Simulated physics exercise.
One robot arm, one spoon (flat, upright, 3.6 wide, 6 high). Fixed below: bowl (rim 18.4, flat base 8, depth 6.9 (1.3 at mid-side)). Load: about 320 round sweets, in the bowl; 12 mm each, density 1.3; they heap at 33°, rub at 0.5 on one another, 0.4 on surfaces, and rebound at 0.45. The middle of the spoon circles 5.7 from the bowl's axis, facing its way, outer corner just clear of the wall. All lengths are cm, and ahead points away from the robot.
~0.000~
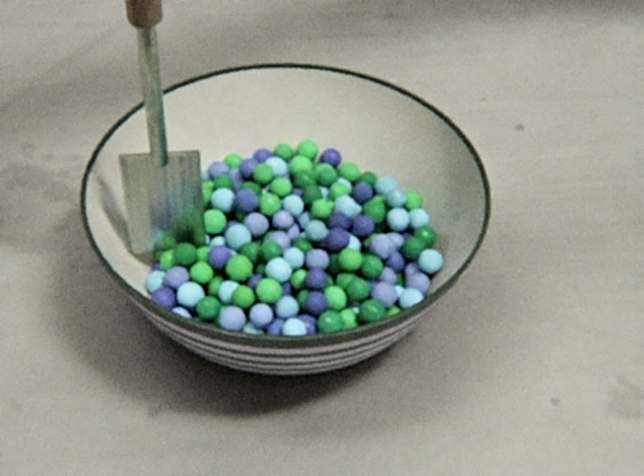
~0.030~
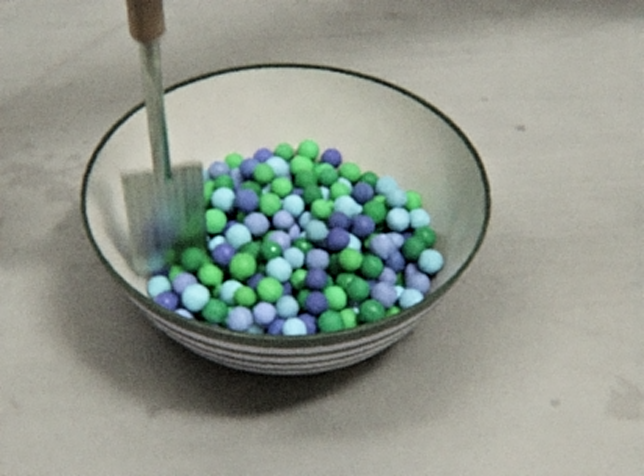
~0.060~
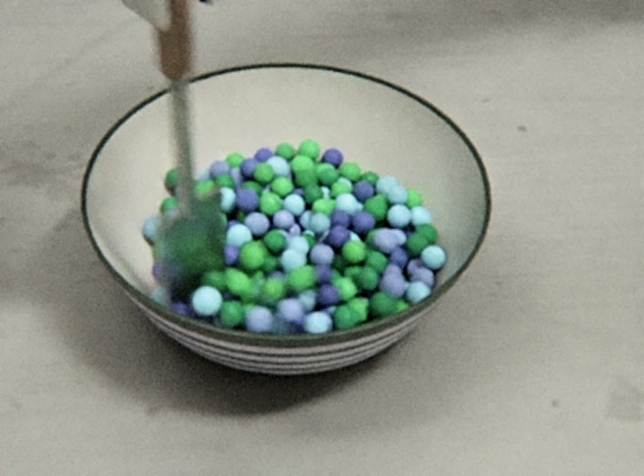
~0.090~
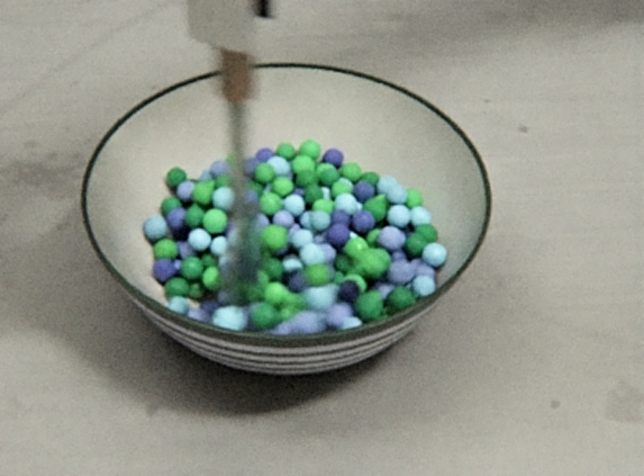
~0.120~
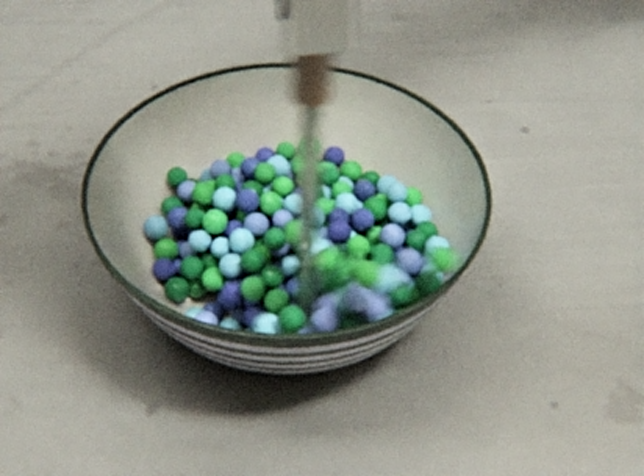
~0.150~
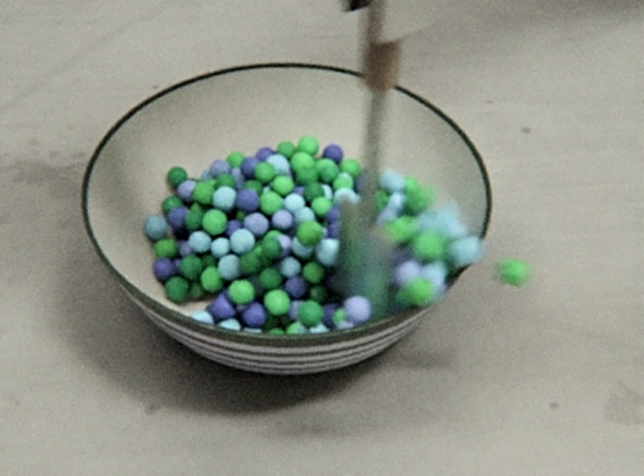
Spatula-like tool with a wooden handle sweeping through green, blue and purple balls in a bowl, pushing them rightward, one flying past the rim.
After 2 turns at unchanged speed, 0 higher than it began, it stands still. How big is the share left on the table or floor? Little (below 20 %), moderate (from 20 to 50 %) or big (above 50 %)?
A moderate share, from 20 to 50 %, ends on the table or floor.
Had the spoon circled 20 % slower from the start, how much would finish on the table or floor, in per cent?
Then about 30 per cent.
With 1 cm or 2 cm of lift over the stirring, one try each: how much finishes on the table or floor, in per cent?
About 20 and 15 per cent.
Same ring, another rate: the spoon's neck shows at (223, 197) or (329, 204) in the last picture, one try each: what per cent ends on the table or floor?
Some 15 and 30 per cent.
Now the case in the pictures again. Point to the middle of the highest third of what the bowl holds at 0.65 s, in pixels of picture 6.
Around (330, 204).
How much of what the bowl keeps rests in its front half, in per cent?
Some 55 per cent.
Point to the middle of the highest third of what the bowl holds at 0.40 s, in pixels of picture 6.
At about (175, 242).
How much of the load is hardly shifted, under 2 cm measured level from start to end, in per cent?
About 25 per cent.
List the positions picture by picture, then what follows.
In the first picture, spoon neck at (157, 127), 0° round; upper third of the load around (293, 240), from x 155 to 430, top at y 150; 323 in the bowl.
In the second picture, spoon neck at (159, 142), 11° round; upper third of the load around (293, 240), from x 155 to 430, top at y 150.
In the third picture, spoon neck at (186, 178), 37° round; upper third of the load around (299, 252), from x 155 to 435, top at y 150.
In the fourth picture, spoon neck at (240, 203), 65° round; upper third of the load around (314, 255), from x 155 to 435, top at y 150.
In the fifth picture, spoon neck at (309, 207), 94° round; upper third of the load around (339, 251), from x 155 to 440, top at y 150.
In the sixth picture, spoon neck at (370, 190), 122° round; upper third of the load around (373, 239), from x 155 to 515, top at y 145; 320 in the bowl, 3 in flight or on the tool.
After 0.40 s, 353° round, highest piece 10 above the table; 268 in the bowl, 28 on the table or floor, 27 in flight or on the tool.
After 0.65 s, 225° round, highest piece 9 above the table; 233 in the bowl, 79 on the table or floor, 11 in flight or on the tool.
After 0.97 s, 0° round, highest piece 6 above the table; 221 in the bowl, 102 on the table or floor.
After 1.67 s, 0° round, highest piece 5 above the table; 221 in the bowl, 102 on the table or floor.
At rest, 221 in the bowl, 102 on the table or floor. That is 32 % on the table or floor.
